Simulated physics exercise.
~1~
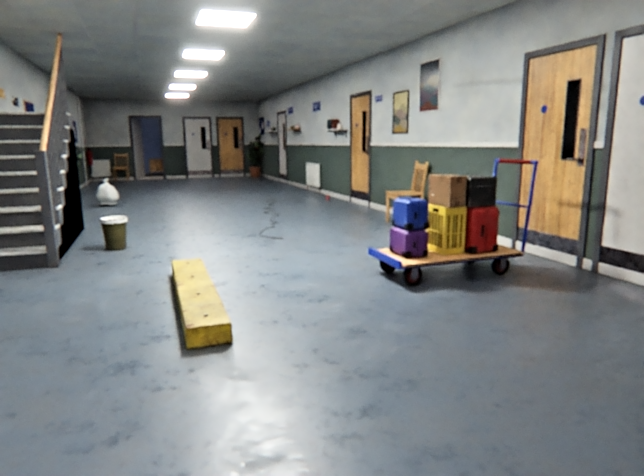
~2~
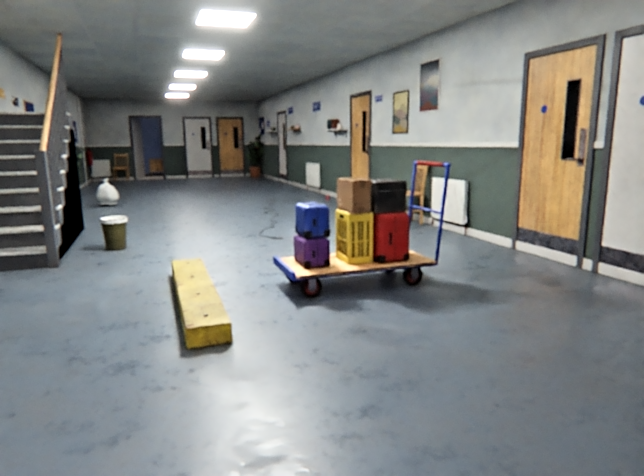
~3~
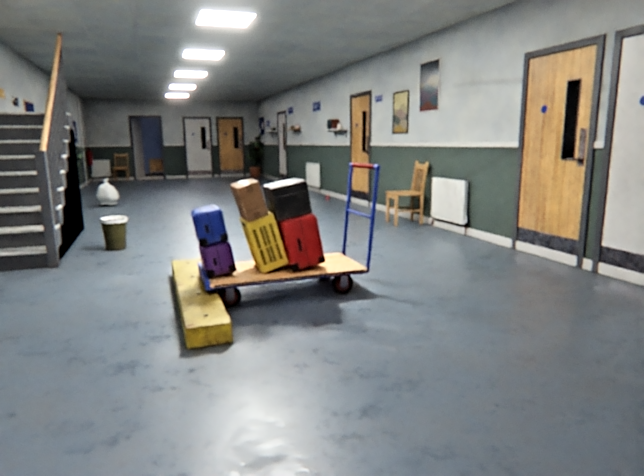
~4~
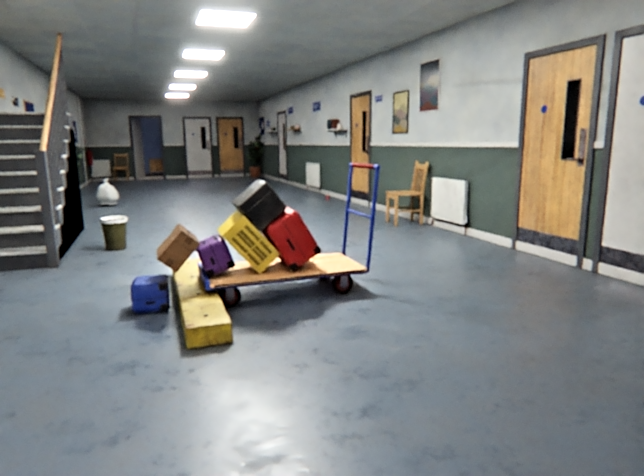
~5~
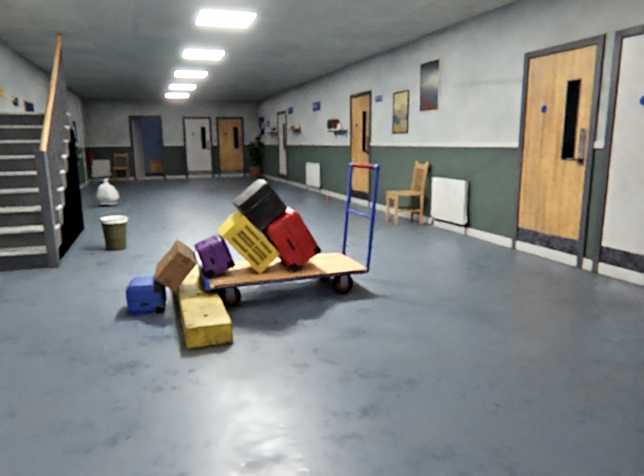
A loaded trolley rolls left into a yellow kerb, spilling its blue and brown boxes over it.
